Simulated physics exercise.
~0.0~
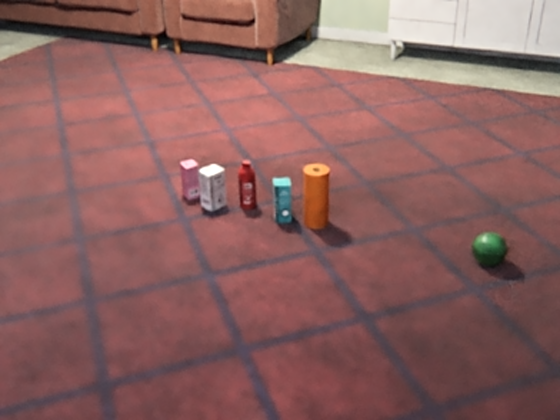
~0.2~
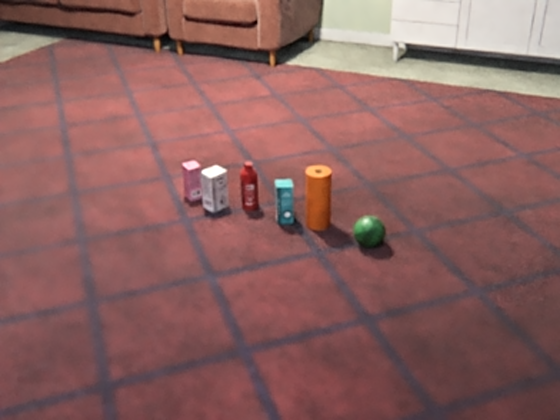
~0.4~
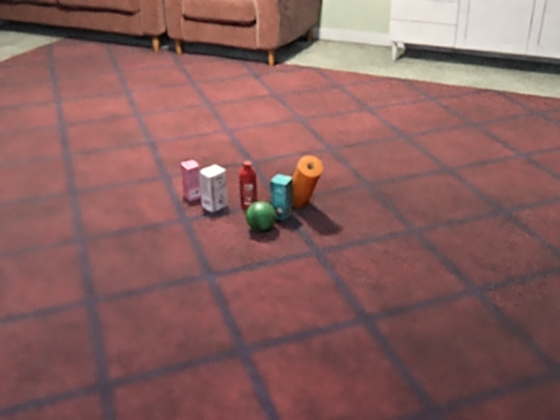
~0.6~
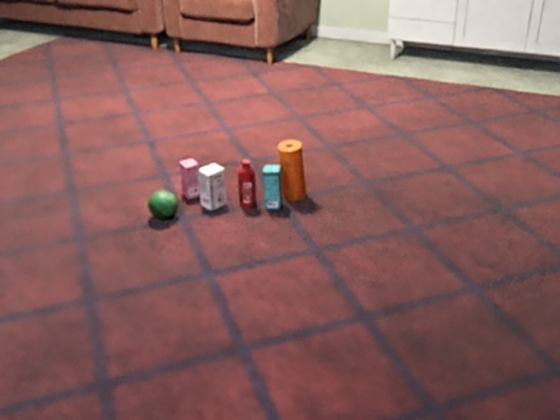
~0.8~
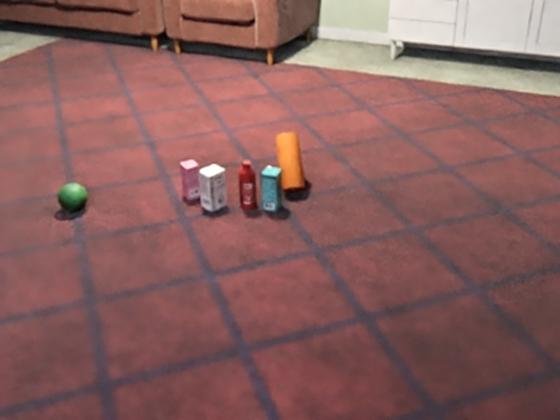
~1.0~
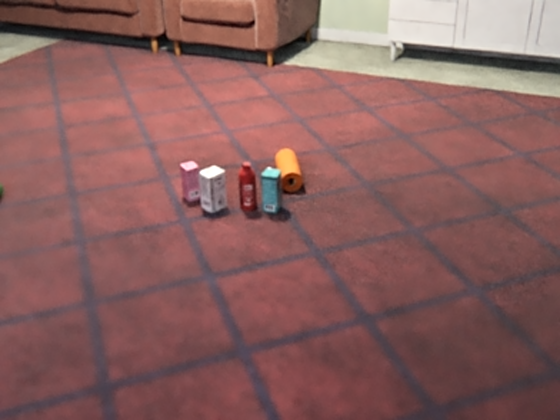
To begin with, a pink carton, a white carton, a red bottle, a turquoise carton and a tall orange roll stand grouped on a red carpet with dark grid lines, while a green ball lies off to the right. The ball rolls left toward the group and reaches the orange roll and turquoise carton, leaving the roll leaning. As the ball continues past the front of the others, the roll shifts back, nearly upright, and the turquoise carton moves slightly left. The roll then tilts again as the ball travels farther left. Finally, the roll lies on its side, the ball almost out of view, and the cartons and bottle still stand.
